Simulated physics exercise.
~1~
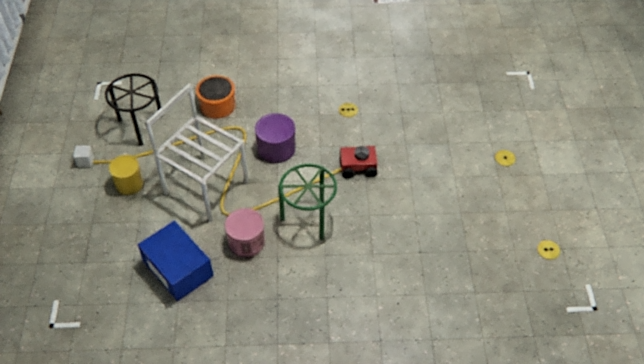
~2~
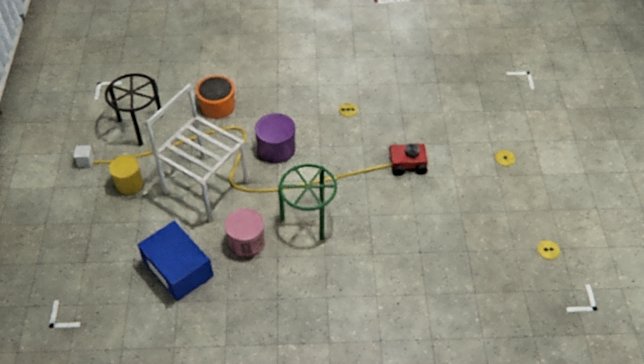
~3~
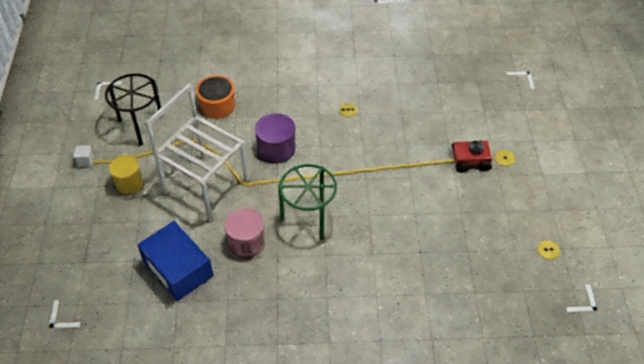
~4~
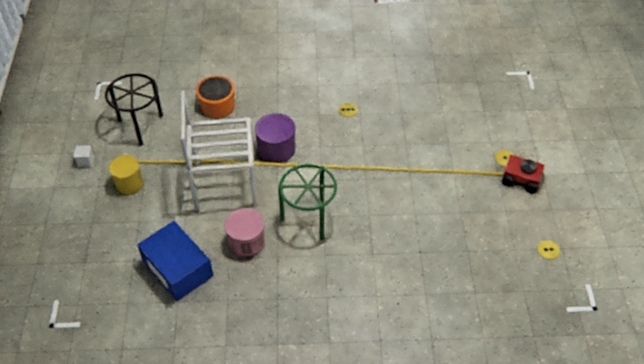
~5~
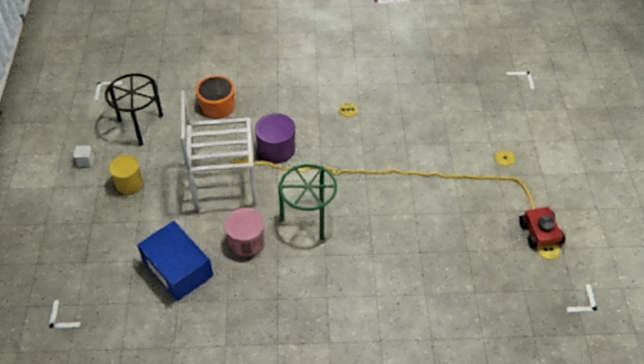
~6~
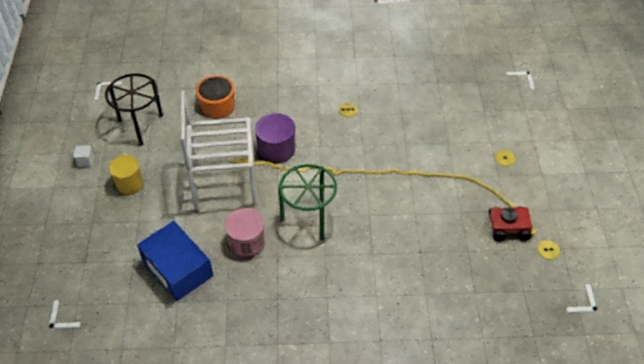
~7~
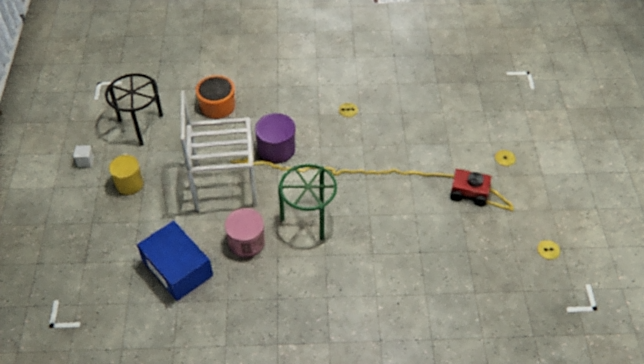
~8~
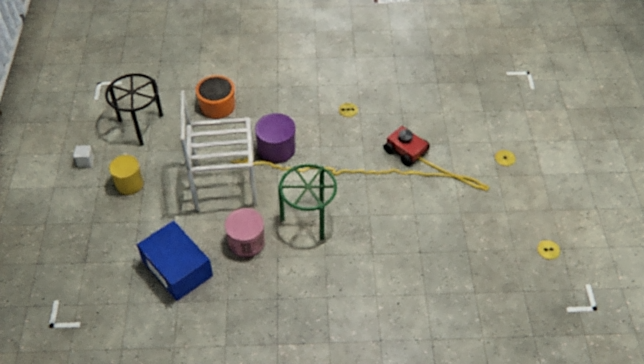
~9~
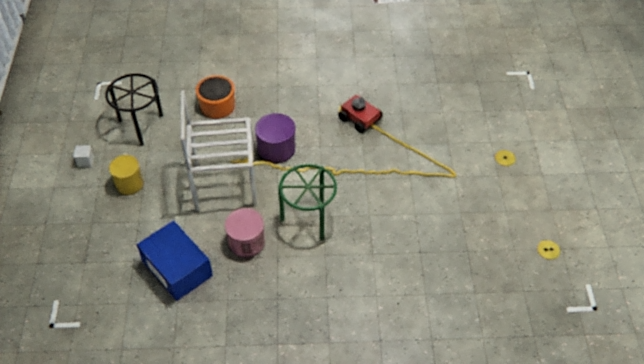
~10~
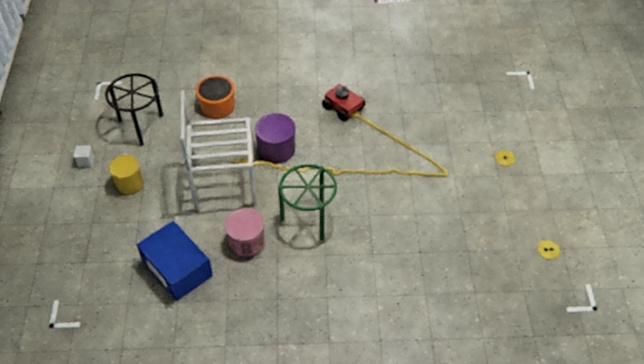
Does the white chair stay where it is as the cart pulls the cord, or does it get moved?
The white chair gets moved. It swings round and shifts a little to the right as the cord pulls straight, and remains upright in its new place.
